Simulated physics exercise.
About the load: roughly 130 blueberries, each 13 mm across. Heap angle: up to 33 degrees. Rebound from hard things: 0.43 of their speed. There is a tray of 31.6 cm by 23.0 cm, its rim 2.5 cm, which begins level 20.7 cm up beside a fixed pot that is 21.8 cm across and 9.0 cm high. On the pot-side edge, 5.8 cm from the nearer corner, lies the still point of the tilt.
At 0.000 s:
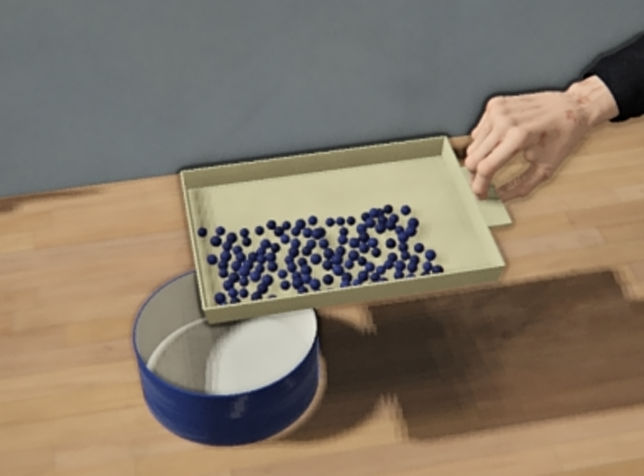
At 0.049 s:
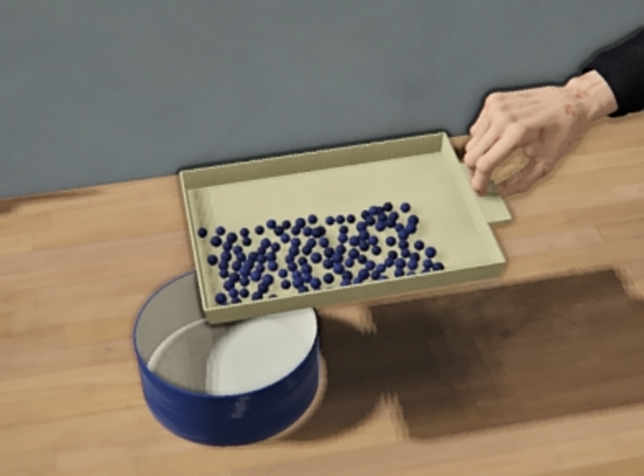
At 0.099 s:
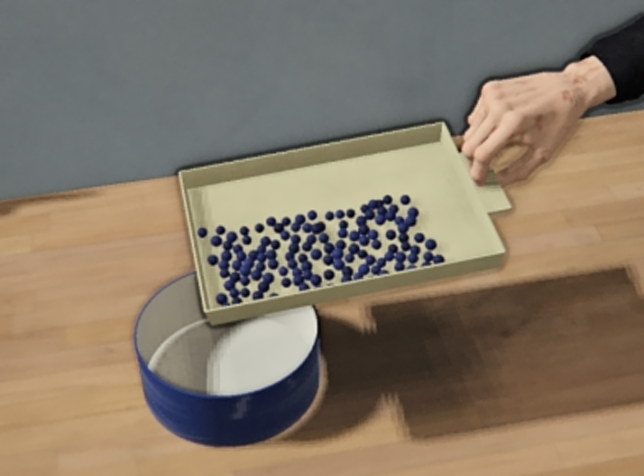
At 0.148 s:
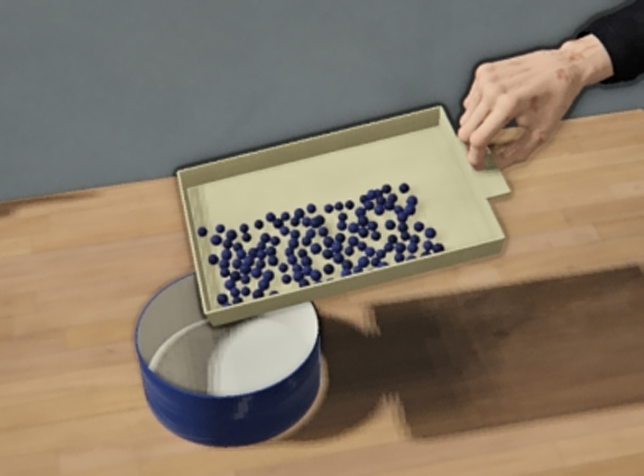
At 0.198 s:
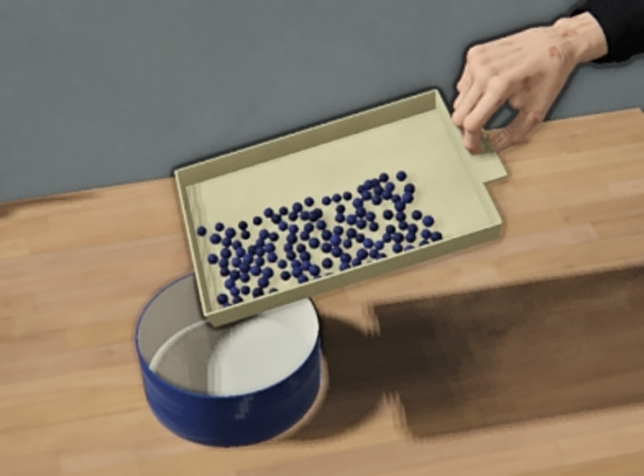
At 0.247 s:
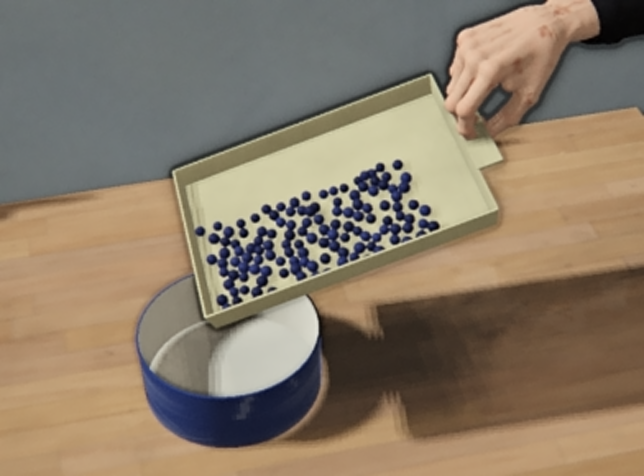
We see a hand holding a shallow, pale tray of small dark blue balls above a blue pot on a wooden surface; the hand raises the tray's right end, tilting it leftward while the balls stay clustered inside.
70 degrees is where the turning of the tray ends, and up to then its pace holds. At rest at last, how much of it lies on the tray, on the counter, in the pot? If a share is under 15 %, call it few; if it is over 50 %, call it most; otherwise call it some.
I would say left on the tray: Most, counter: Few, pot: Few.
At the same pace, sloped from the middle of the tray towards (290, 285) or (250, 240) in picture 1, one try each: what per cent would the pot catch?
Approximately 0 percent, then 0 percent.
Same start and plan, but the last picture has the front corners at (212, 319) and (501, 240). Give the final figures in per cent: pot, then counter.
You'd end with pot at 0 and counter at 0.
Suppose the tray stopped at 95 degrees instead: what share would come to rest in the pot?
In that case some 25 per cent.
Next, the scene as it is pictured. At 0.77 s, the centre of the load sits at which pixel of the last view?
Estimated centre of load: Around (226, 248).
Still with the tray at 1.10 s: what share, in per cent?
100%, roughly.
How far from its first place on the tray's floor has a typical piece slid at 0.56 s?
By then it sits near 5 cm from where it began.
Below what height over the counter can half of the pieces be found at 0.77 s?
The halfway line is at about 26 cm.
After 0.56 s, tilt 42 degrees; the tray holds 100 %, the pot 0 %.
After 0.77 s, tilt 60 degrees; the tray holds 100 %, the pot 0 %.
After 1.10 s, tilt 70 degrees; the tray holds 100 %, the pot 0 %.
In the end, at 1.8 s, tray 100 %, counter 0 %, pot 0 %.
